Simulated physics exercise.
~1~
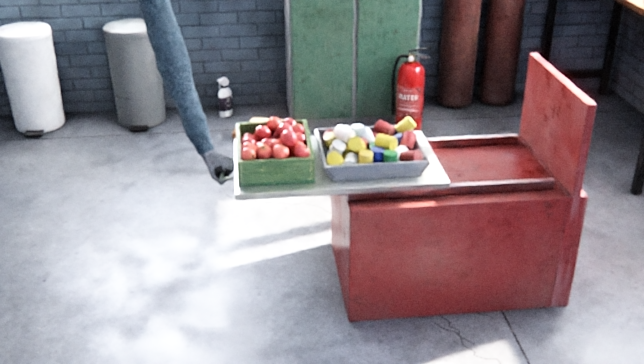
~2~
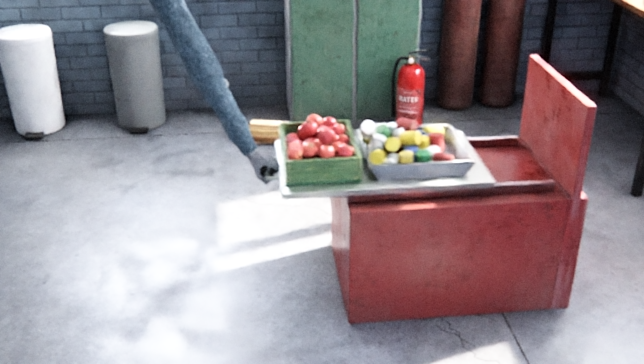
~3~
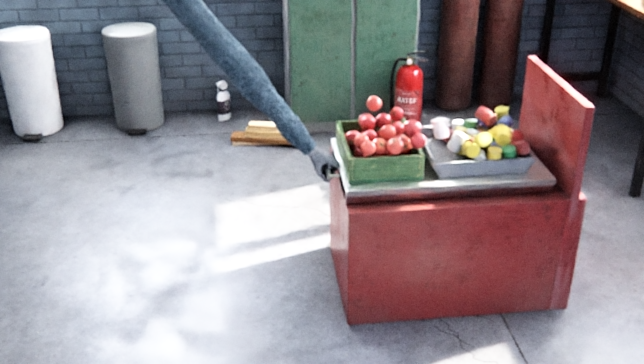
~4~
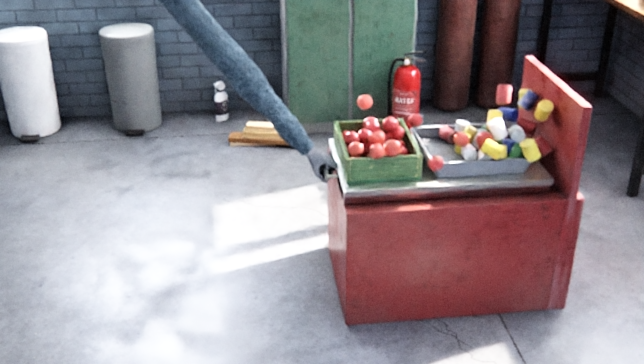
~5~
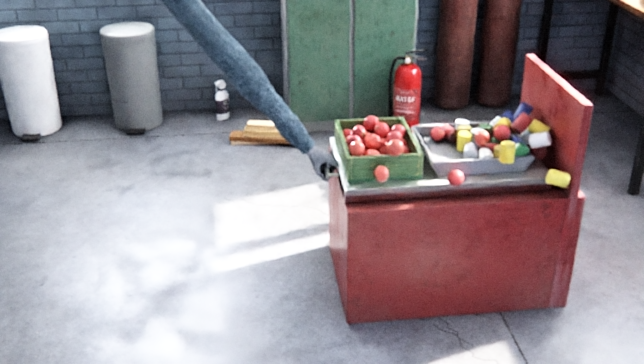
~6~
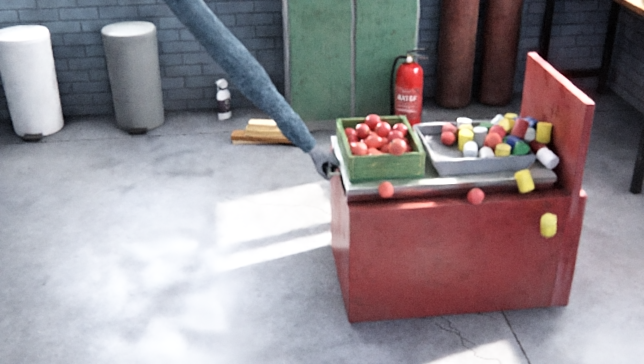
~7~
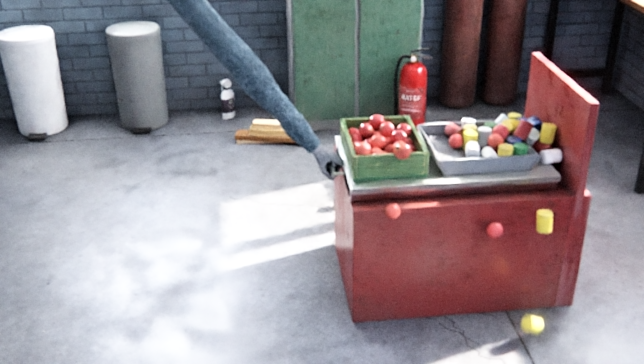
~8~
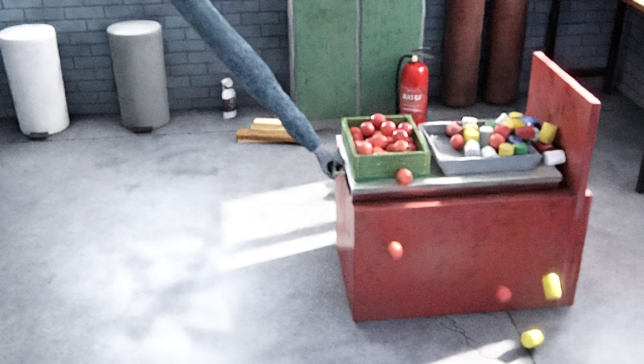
Shelf with tomatoes and jars sliding right by a blue arm, stopping abruptly and spilling some pieces over the red base's front.
